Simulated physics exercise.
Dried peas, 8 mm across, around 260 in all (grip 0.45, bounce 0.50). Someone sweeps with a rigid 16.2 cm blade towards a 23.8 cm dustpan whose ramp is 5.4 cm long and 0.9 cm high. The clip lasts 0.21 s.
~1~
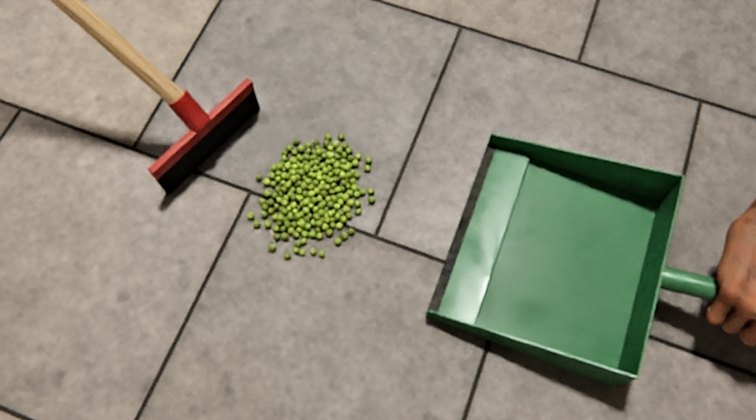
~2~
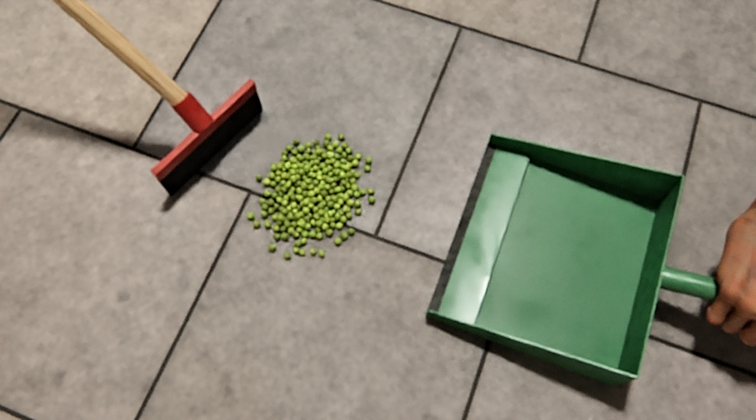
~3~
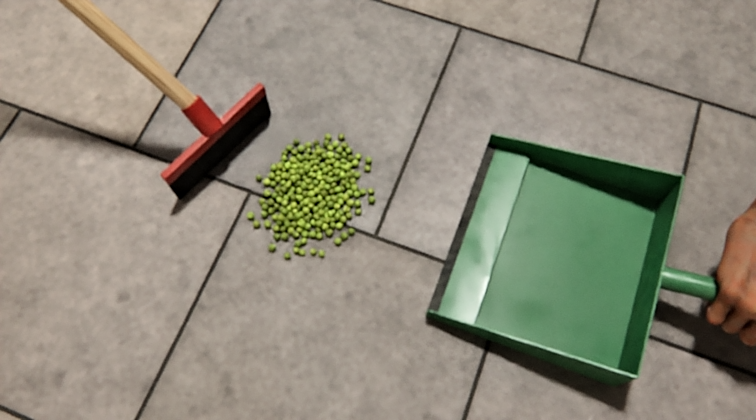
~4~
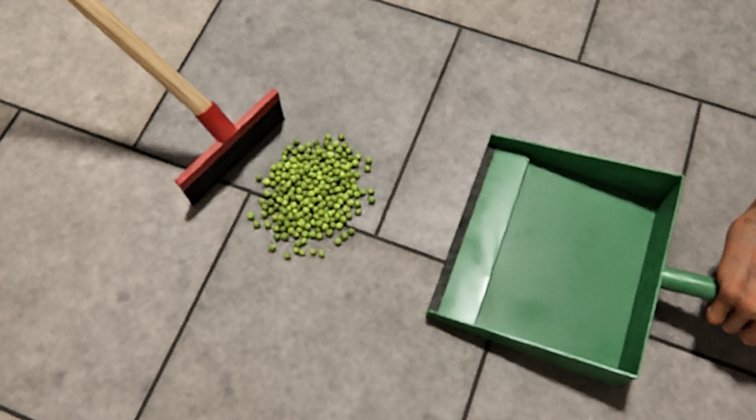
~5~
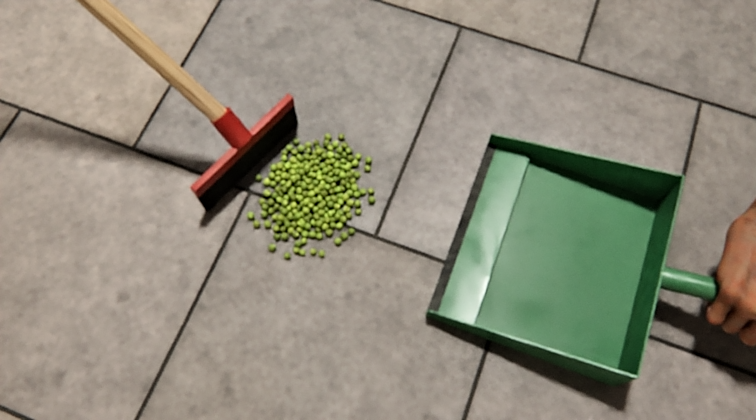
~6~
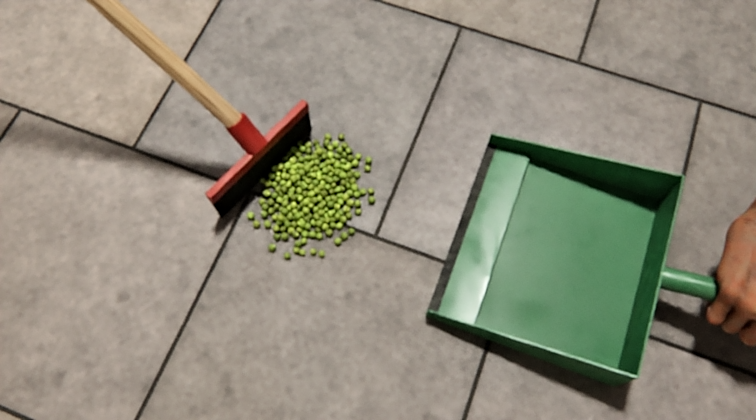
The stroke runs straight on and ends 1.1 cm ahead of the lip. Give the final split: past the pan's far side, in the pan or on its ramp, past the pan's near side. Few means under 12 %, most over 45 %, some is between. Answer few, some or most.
Far side: Few, pan: Some, near side: Some.
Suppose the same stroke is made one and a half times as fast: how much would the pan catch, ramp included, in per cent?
It would be near 35 per cent.
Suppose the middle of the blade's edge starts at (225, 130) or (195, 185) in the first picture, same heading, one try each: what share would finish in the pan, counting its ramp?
Some 15 and 15 per cent.
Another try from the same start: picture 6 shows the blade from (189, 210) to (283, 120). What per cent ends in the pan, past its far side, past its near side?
Pan 15, far 0, near 35.
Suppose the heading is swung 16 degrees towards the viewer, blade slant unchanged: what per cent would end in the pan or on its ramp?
It would be near 20 per cent.
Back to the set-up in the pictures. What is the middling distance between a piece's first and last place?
About 18 cm.
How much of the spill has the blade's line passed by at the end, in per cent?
About 20 per cent.
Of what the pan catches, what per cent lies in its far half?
About 40 per cent.
Then, 0.22 s after the last picture, middle of the blade 14 cm from the lip; 0 % over the lip, far side 0 %, near side 5 %.
Then, 0.36 s after the last picture, middle of the blade 7 cm from the lip; 0 % over the lip, far side 0 %, near side 15 %.
Then, 0.63 s after the last picture, middle of the blade 4 cm from the lip; 25 % over the lip, far side 0 %, near side 25 %.
In the end, far side 0 %, pan 20 %, near side 25 %, in front of the lip or behind the blade 50 %.
